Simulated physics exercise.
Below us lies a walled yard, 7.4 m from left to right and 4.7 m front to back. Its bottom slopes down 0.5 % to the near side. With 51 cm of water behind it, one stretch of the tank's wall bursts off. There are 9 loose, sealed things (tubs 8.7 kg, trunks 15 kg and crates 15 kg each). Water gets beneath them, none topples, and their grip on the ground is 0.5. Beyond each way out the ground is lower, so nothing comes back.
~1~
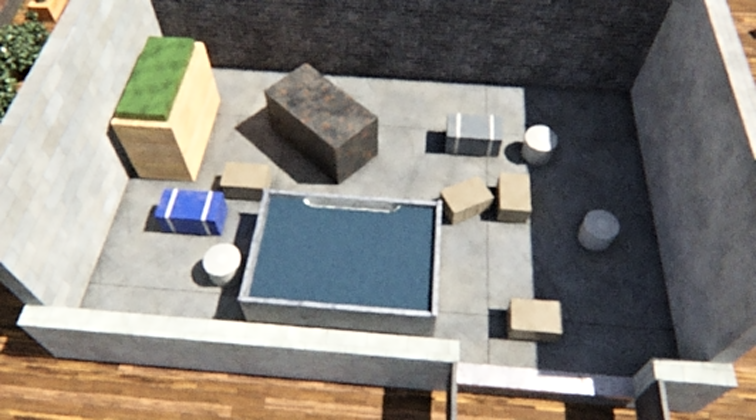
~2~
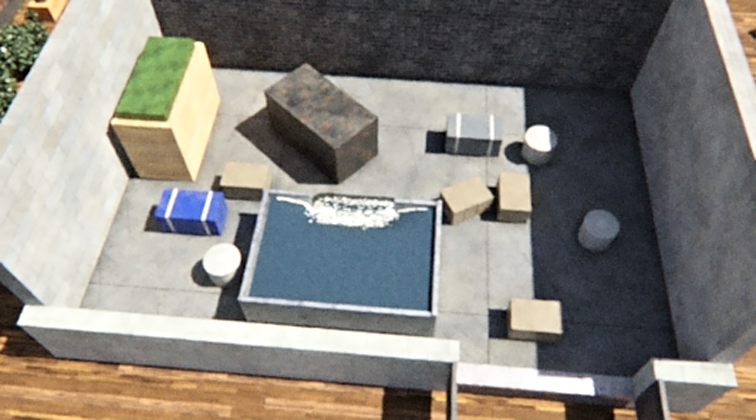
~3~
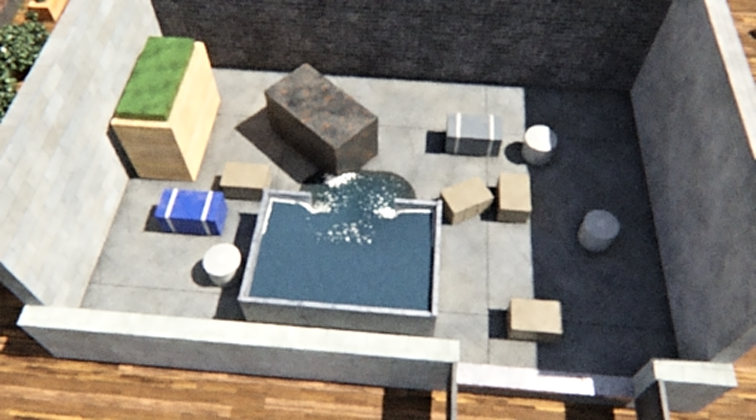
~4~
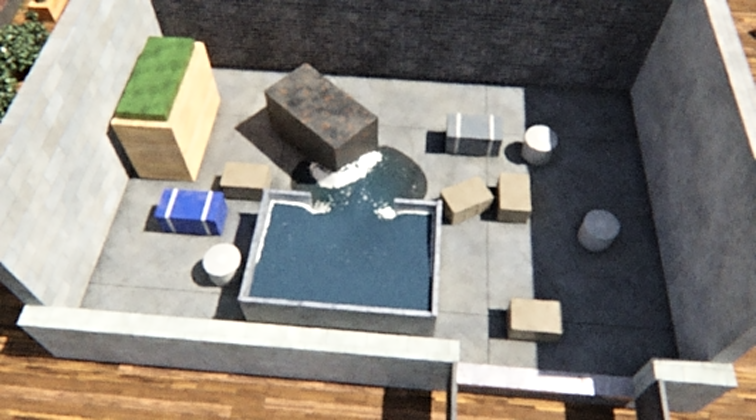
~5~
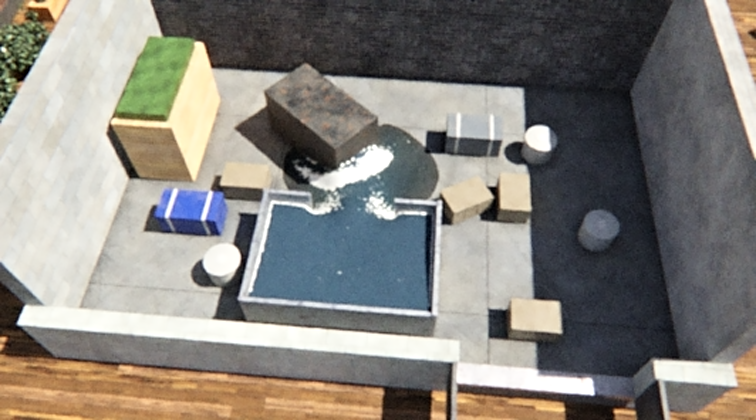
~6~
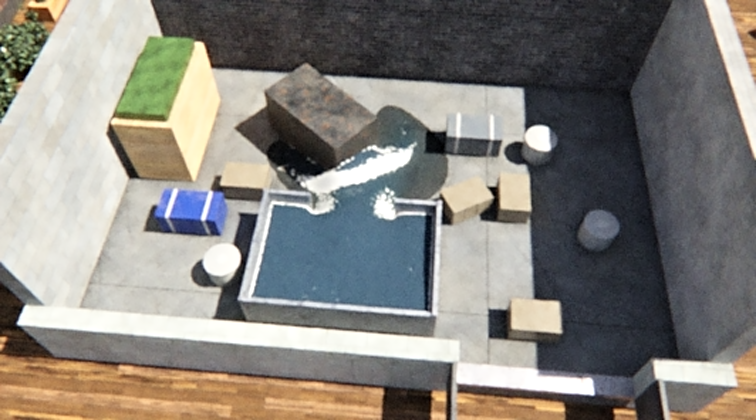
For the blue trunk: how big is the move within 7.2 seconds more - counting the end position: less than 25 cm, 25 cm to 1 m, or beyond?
Blue trunk is nudged along.
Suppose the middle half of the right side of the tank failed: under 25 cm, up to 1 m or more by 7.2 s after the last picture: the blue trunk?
In that case the blue trunk stays put.
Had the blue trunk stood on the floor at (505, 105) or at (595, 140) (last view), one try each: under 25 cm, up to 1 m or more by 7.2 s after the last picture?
In turn: It ends far away; it ends far away.
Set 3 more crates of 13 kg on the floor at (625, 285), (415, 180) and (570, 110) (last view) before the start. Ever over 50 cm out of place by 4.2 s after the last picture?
In turn: Short of it, past it, more.
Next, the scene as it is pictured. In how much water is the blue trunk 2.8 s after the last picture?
About 3 cm.
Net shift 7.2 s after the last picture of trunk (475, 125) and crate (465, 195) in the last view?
In turn: 350 cm, 0 cm.
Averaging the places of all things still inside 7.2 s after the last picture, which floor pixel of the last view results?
At about (419, 259).
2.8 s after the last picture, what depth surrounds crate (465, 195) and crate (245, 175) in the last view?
About 3 and 6 cm.
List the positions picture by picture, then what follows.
The first picture shows the blue trunk at (189, 204) rests on the ground; water covers 3.2 m2; 0 of 9 have shifted.
The second picture shows the blue trunk at (189, 204), on the bottom; 3.8 m2 under water; 0 of 9 have shifted.
The third picture shows the blue trunk at (189, 204), on the bottom; 4.4 m2 under water; 0 of 9 have shifted.
The fourth picture shows the blue trunk at (189, 204), on the bottom; 4.9 m2 under water; 0 of 9 have shifted.
The fifth picture shows the blue trunk at (189, 204), on the bottom; 5.4 m2 under water; 0 of 9 have shifted.
The sixth picture shows the blue trunk at (189, 204), on the bottom; 6.0 m2 under water; 0 of 9 have shifted.
Then, 0.9 s after the last picture the blue trunk is near (189, 204), 0.0 m from its start, aground; 0 of 9 are out; 0 afloat.
Then, 2.8 s after the last picture the blue trunk is near (180, 218), 0.2 m from its start, aground; 0 of 9 are out; 2 afloat.
Then, 4.8 s after the last picture the blue trunk is near (170, 238), 0.5 m from its start, aground; 0 of 9 are out; 1 afloat.
Then, 7.2 s after the last picture the blue trunk is near (170, 238), 0.5 m from its start, aground; 0 of 9 are out; 0 afloat.
